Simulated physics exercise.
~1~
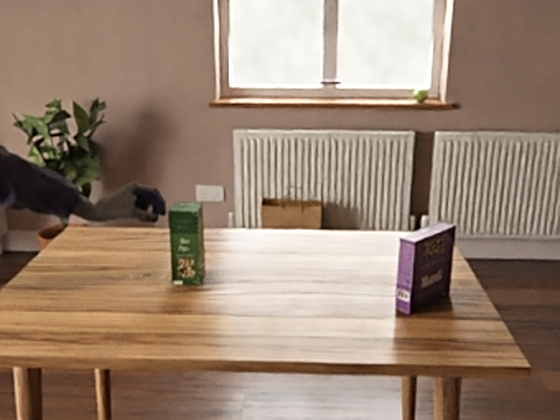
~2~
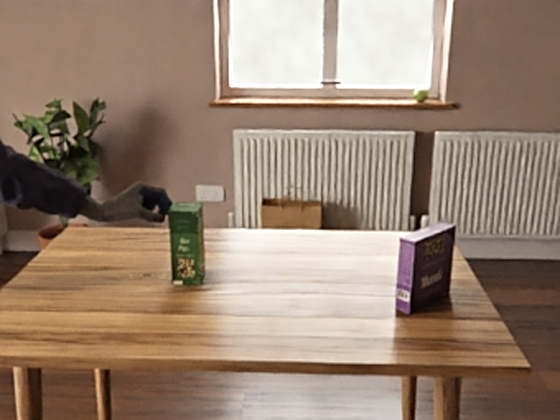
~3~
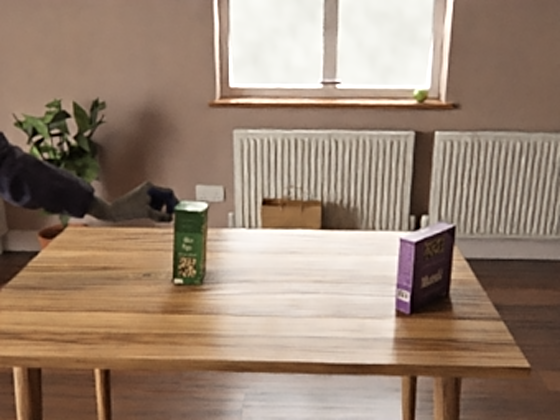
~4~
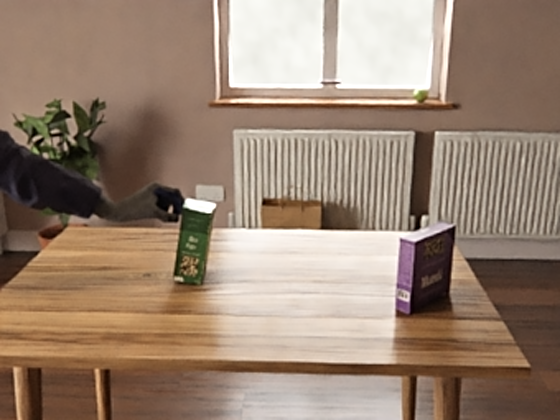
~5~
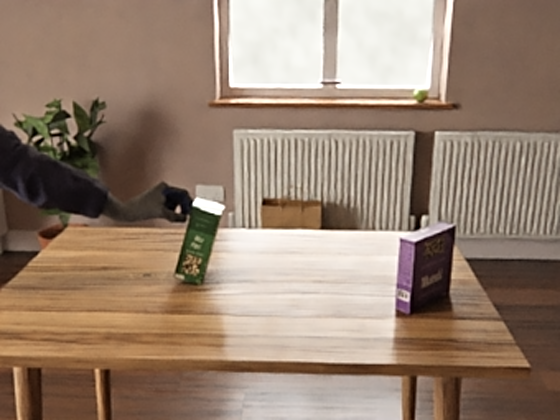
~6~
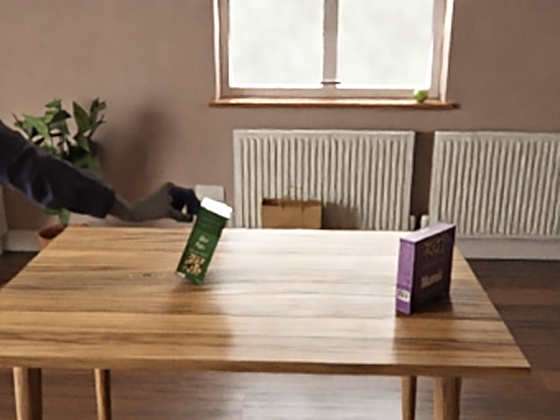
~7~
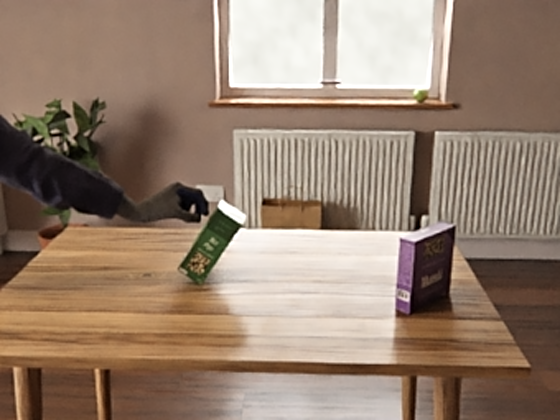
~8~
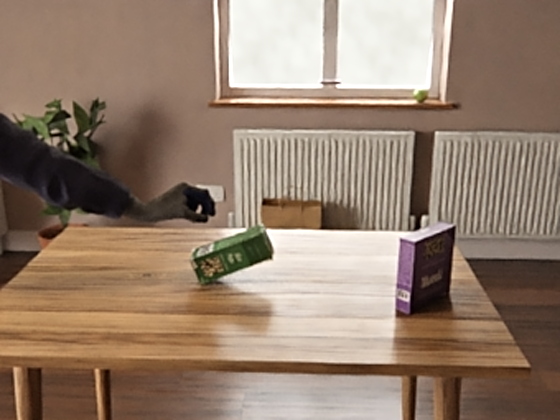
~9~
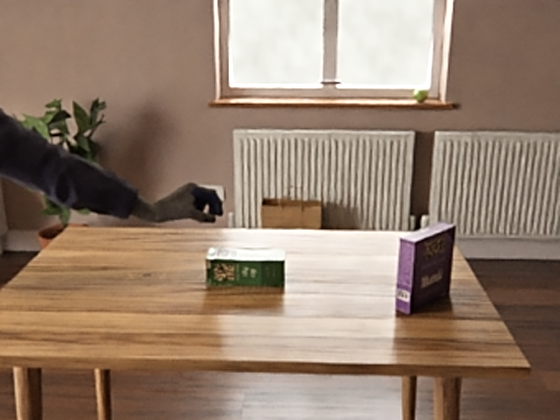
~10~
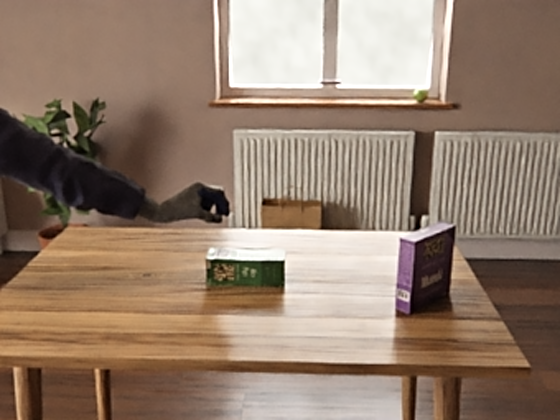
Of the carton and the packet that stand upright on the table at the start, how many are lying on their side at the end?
One of them is lying on its side at the end, the green carton. The purple packet is still standing.
In a room with a window and white radiators, a green carton and a purple packet stand upright on a wooden table. A dark-sleeved arm reaches in from the left, and its hand meets the upper part of the green carton. As the hand keeps moving right, the carton leans over further and further. It then tips away from the hand and drops onto its side. The hand stops above the table, the green carton lies still on its side, and the purple packet remains standing where it was.
